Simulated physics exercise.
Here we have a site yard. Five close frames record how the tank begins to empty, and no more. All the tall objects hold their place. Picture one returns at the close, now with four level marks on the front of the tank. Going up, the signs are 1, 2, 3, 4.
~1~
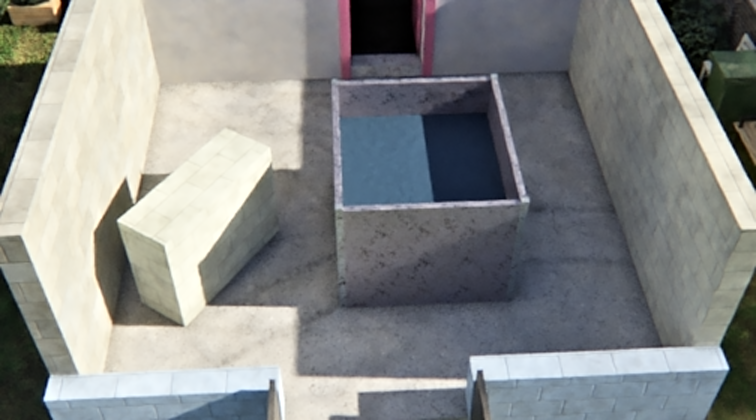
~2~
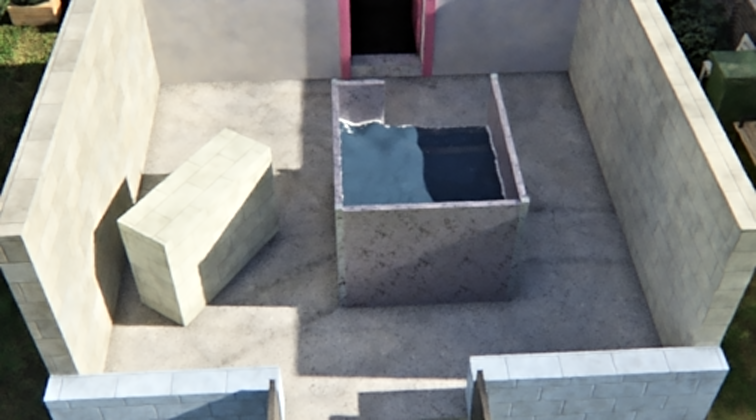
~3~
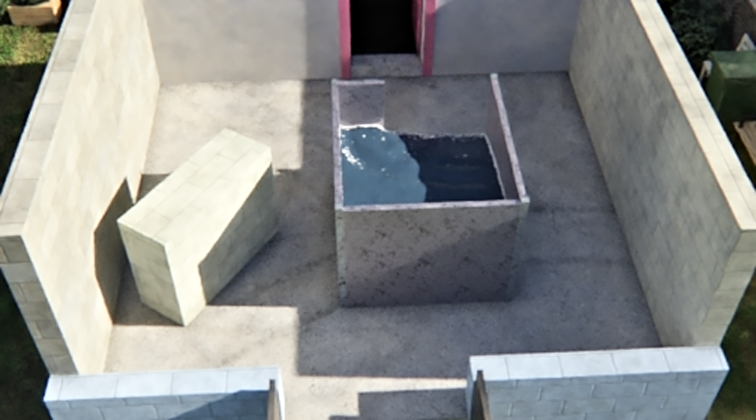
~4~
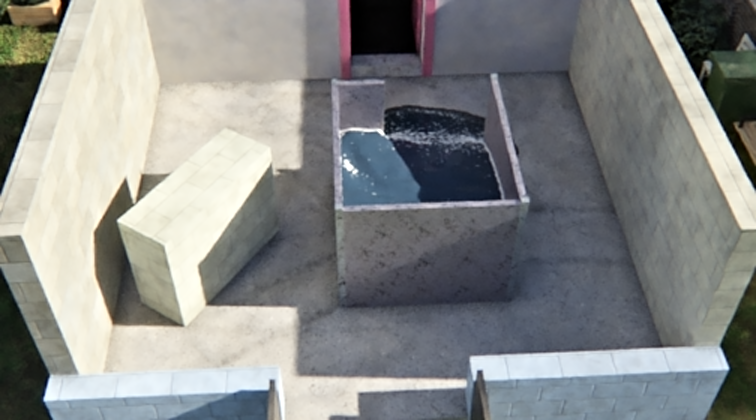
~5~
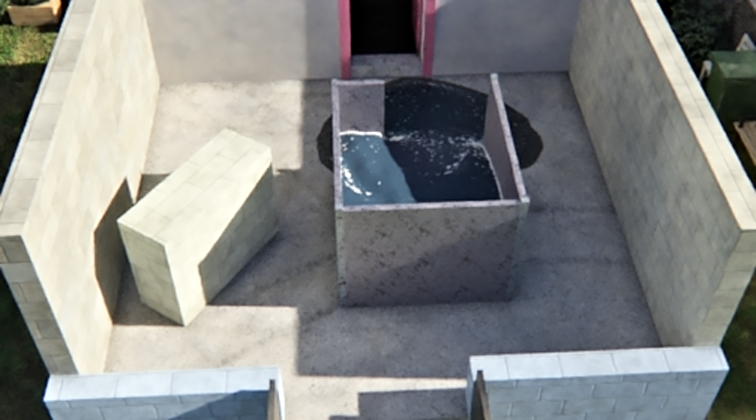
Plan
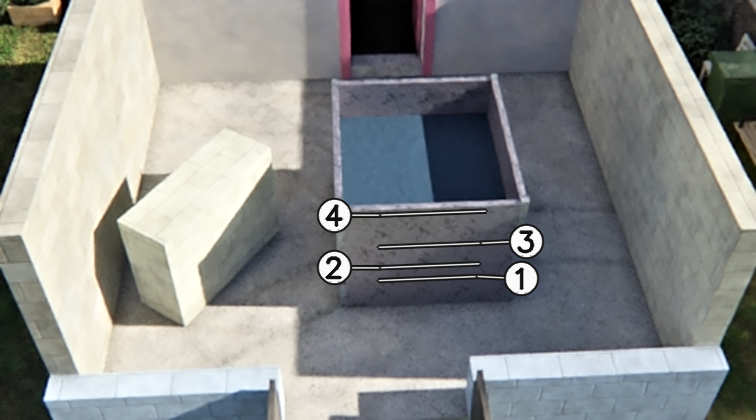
Walled site yard with an open-topped tank, its back wall disappearing, water sloshing inside and a dark wet patch spreading behind.
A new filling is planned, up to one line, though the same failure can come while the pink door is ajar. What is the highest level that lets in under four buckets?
Mark 1 just does it.
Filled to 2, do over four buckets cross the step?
Yes.
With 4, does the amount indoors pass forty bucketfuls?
Yes, it does.
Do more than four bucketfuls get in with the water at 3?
Yes.
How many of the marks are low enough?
One.
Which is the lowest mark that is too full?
Mark 2.
On the marked copy, 1 at (428, 278); 2 at (429, 265); 3 at (430, 245); 4 at (432, 213); from the bottom up 1, 2, 3, 4.
Choosing 1, a bucket or two gets in.
Choosing 2, about 9 bucketfuls get in.
Choosing 3, dozens of bucketfuls pour in.
Choosing 4, dozens of bucketfuls pour in.
